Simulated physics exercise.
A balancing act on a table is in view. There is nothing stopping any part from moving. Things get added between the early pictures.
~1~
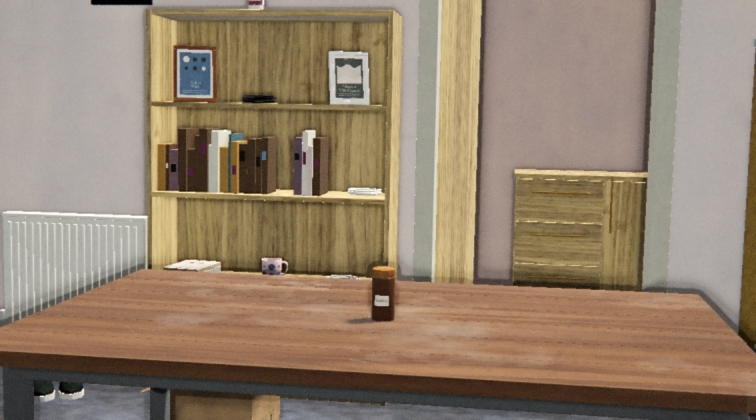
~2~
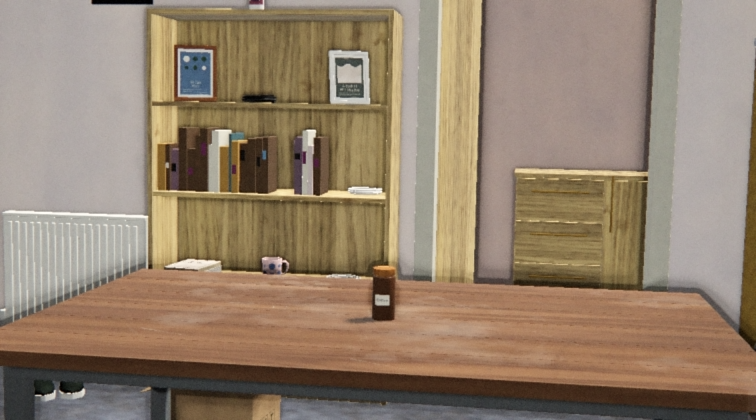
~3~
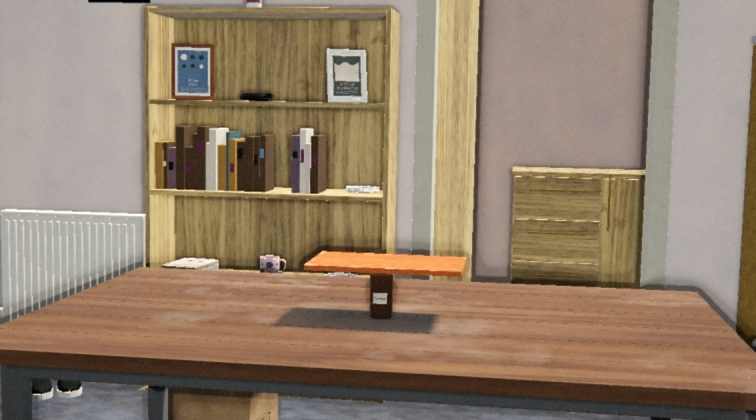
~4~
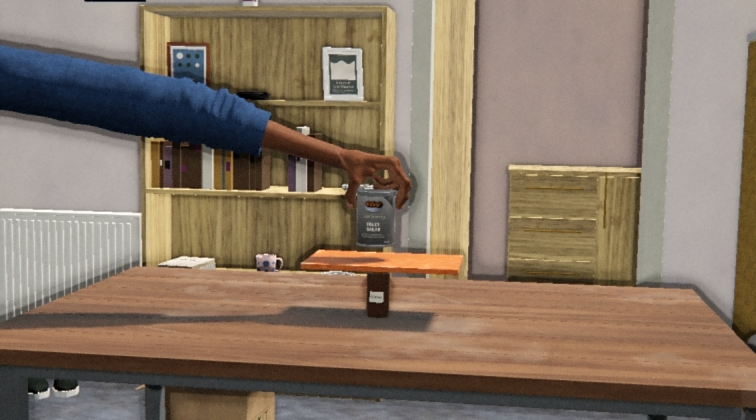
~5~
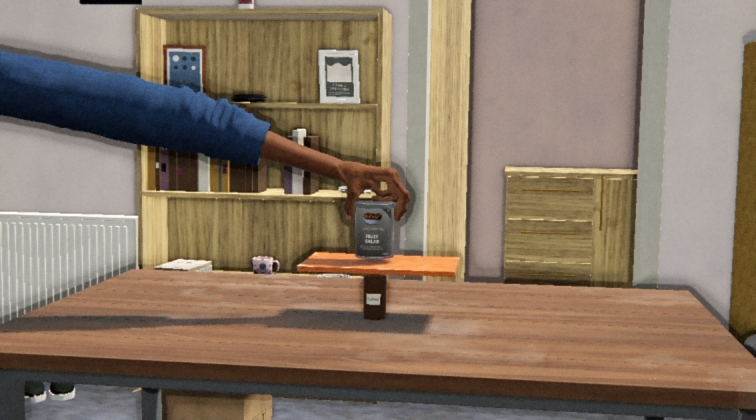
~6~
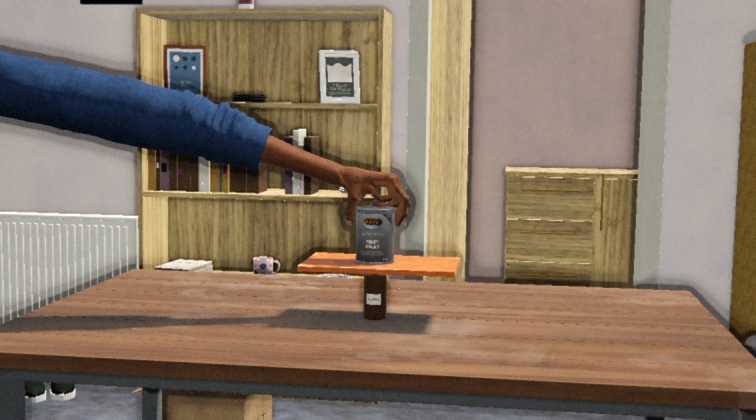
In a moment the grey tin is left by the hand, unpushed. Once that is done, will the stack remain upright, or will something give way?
It will stay intact.
Then, 0.30 s past the last view, nothing moves.
Then, 1.00 s past the last view, grey tin resting near (375, 235).
Finally, all 3 still in place. Final places as the last picture's camera would see them, grey tin near (375, 235). The stack holds.
